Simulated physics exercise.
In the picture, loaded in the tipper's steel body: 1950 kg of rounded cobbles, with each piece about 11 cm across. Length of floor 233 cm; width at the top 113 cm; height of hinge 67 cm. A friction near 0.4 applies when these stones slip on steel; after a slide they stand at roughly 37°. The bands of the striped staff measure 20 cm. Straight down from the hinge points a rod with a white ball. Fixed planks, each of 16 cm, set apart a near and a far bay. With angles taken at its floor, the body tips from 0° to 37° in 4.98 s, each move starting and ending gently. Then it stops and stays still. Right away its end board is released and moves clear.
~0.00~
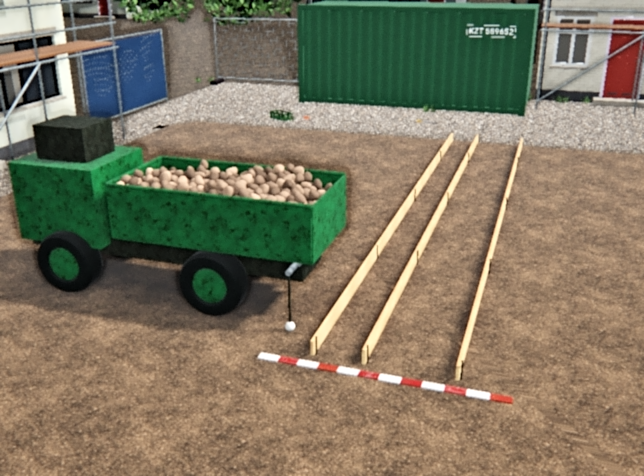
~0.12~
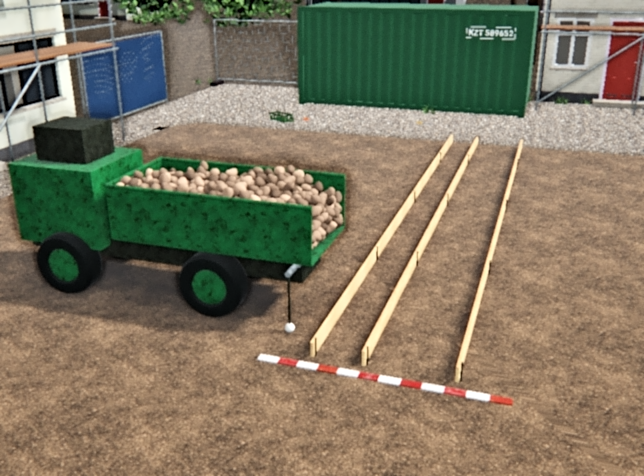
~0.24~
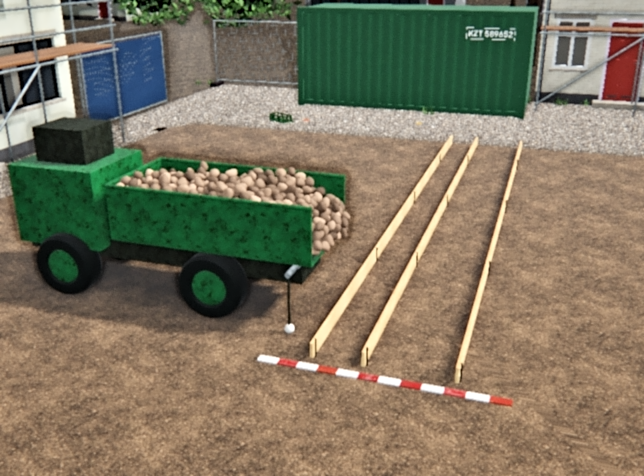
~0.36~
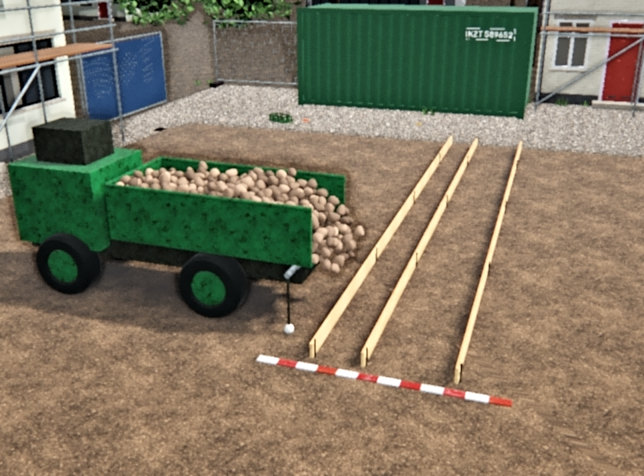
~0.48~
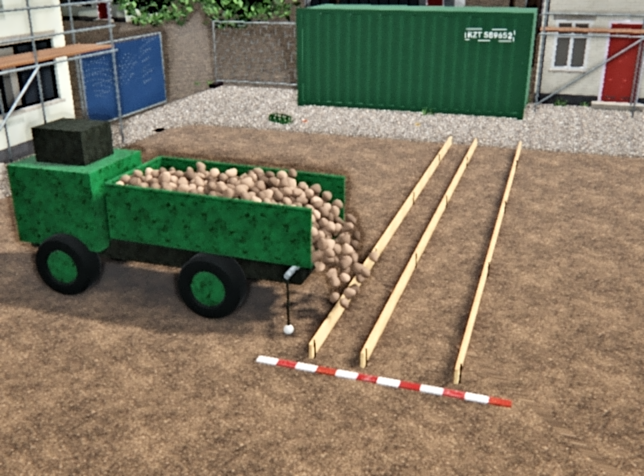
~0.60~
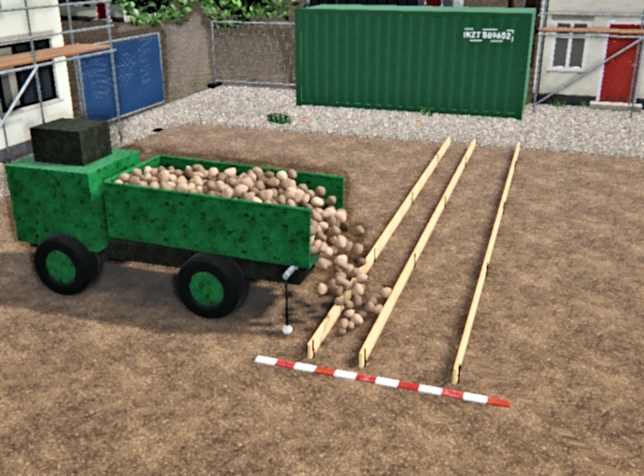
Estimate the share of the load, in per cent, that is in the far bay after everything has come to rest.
40 %.
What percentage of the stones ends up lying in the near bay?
35%, roughly.
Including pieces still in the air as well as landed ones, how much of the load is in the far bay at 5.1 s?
About 40 per cent by then.
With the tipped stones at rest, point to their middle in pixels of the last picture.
Roughly at pixel (373, 305).
After 3.7 s the floor is at 31°; 43 % in the body, 11 % short of the bays, 33 % in the near bay, 13 % in the far bay; the foremost stones are at (453, 324).
After 5.1 s the floor is at 37°; 3 % in the body, 20 % short of the bays, 36 % in the near bay, 40 % in the far bay, 1 % past the last board; the foremost stones are at (492, 340).
After 5.4 s the floor is at 37°; 1 % in the body, 22 % short of the bays, 35 % in the near bay, 40 % in the far bay, 1 % past the last board; the foremost stones are at (499, 346).
After 8.5 s the floor is at 37°; 0 % in the body, 24 % short of the bays, 35 % in the near bay, 40 % in the far bay, 1 % past the last board; the foremost stones are at (501, 347).
